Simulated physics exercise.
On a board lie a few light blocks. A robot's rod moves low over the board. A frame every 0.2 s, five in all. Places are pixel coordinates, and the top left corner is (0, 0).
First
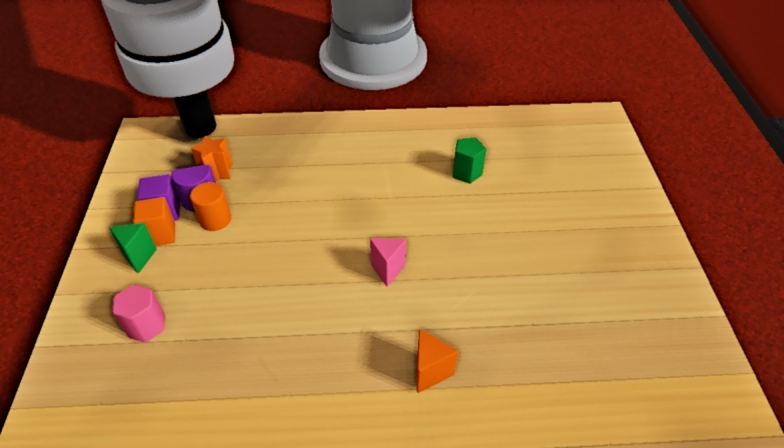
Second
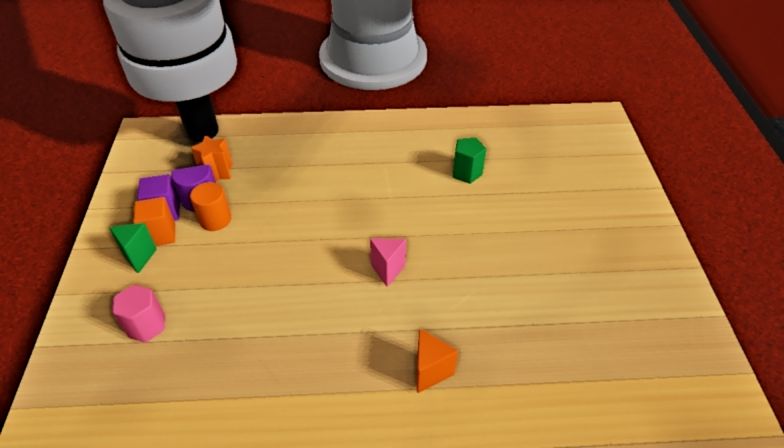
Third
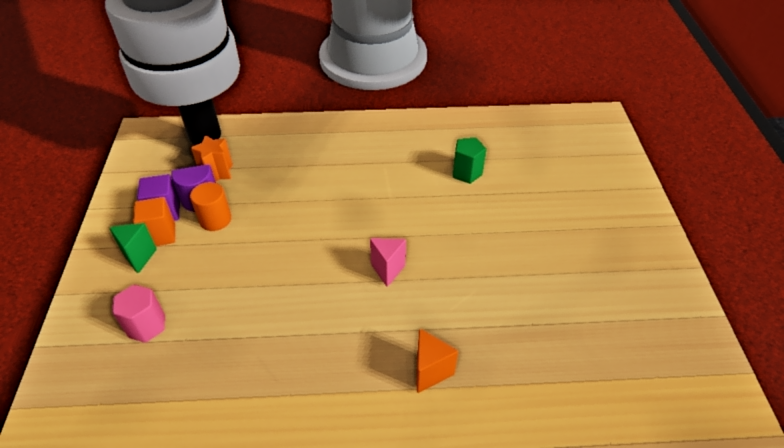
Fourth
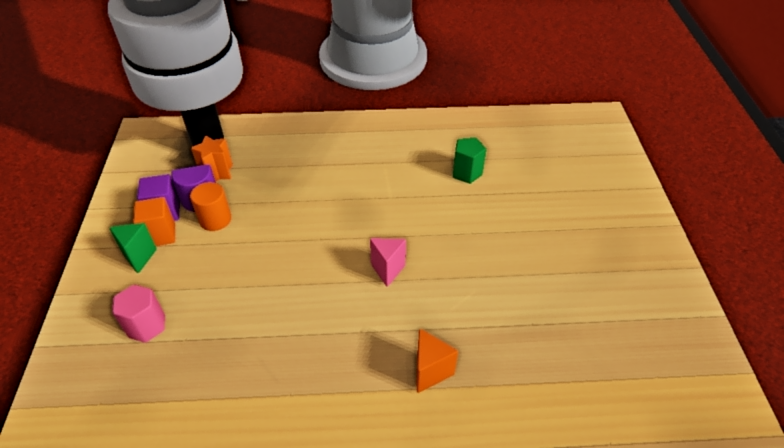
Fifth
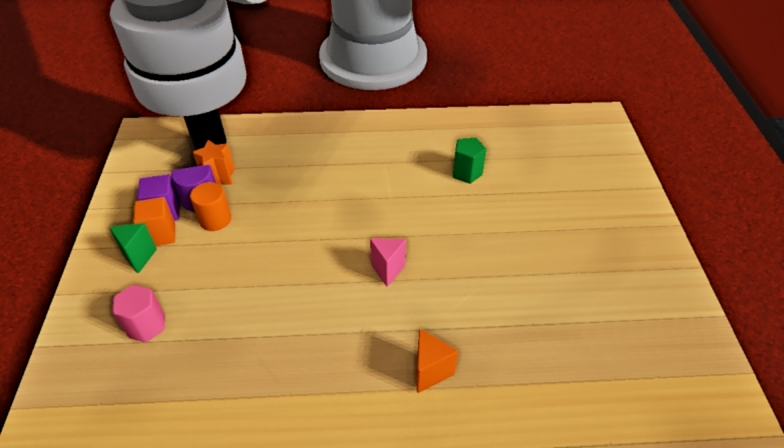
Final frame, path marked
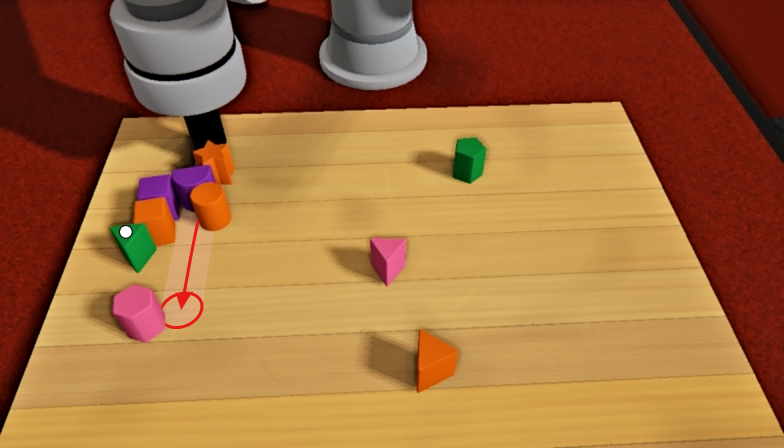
On a wooden board, a robot's rod edges right and slightly nudges an orange star block.
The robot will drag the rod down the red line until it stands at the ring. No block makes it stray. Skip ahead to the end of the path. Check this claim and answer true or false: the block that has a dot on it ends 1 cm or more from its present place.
It is false.
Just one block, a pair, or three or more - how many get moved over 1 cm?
When the path ends, I think you'll find three or more blocks out of place by more than 1 cm.
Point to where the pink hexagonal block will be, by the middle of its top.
It will end up at (105, 336).
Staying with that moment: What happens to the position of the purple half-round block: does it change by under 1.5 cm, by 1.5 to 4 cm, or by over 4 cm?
Over 4 cm.
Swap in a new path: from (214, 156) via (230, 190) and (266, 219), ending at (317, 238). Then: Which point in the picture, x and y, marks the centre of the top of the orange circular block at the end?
The centre of its top will be at (202, 209).
Path on the board, from (214, 156) directly to (181, 310); the dot is on the green triangular piece.
The first path, step by step. One third of the way, rod at (199, 191); purple half-round block at (182, 198), turned 45° clockwise; orange circular block at (207, 214); orange star block at (220, 184), turned 80° anticlockwise.
Two thirds of the way, rod at (188, 241); purple half-round block at (164, 249), turned 30° clockwise; orange circular block at (216, 232); orange star block at (221, 192).
At the end, rod at (177, 301); green triangular piece in place; pink hexagonal block at (105, 336), turned 30° clockwise; purple half-round block at (140, 312), turned 65° clockwise; orange circular block at (217, 238); orange star block at (221, 192), turned 120° anticlockwise.
